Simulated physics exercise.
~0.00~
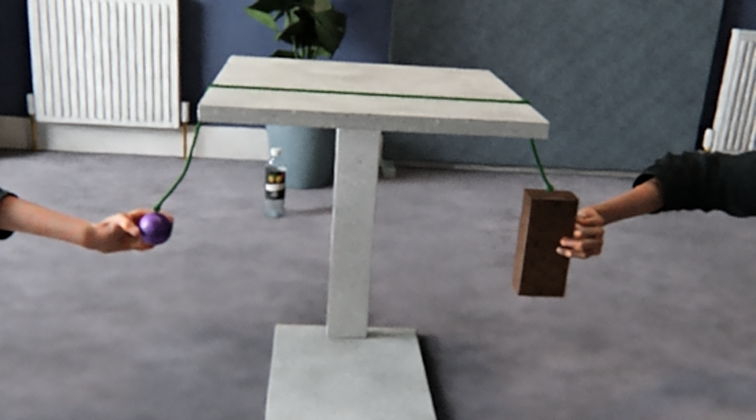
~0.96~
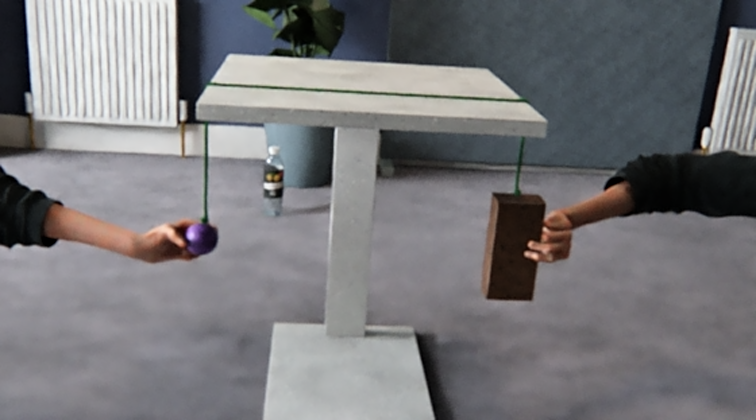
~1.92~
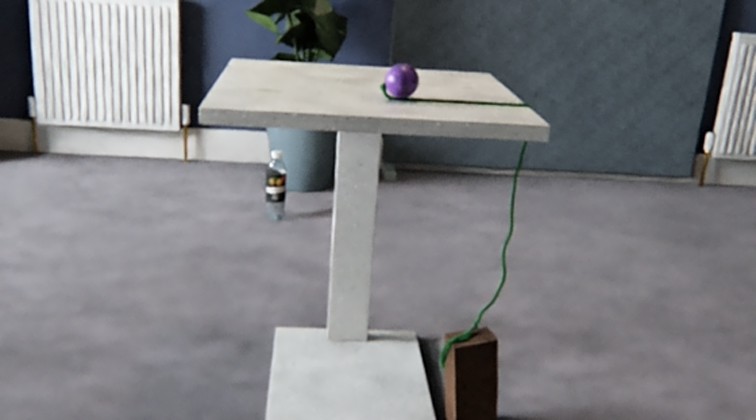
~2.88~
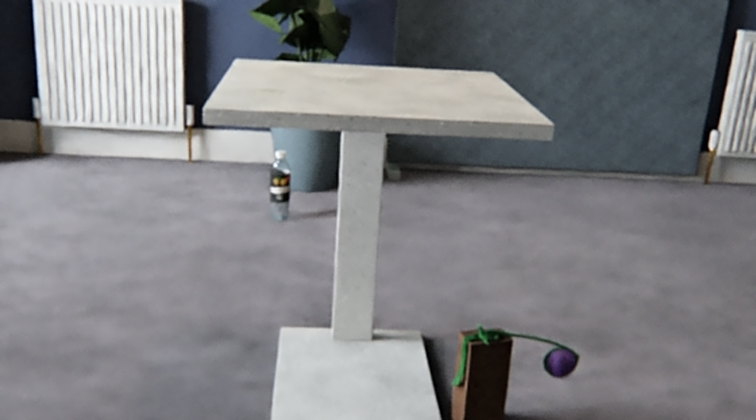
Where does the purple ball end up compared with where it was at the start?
At the start the purple ball is held in a hand below the left side of the tabletop. By the end it is down on the right, next to the brown brick.
In a room with a grey floor and dark blue walls, a slightly swaying view faces a small pale table, with white radiators, a potted plant and a bottle behind it. A green shoelace lies across the top, tied to a purple ball on the left and a brown brick on the right, each steadied by a hand. The hands bring both things inward beneath the table edges. Once they let go, the brick drops to the floor and the ball is pulled up onto the tabletop. The ball then goes off the right side, ending on the floor beside the upright brick.
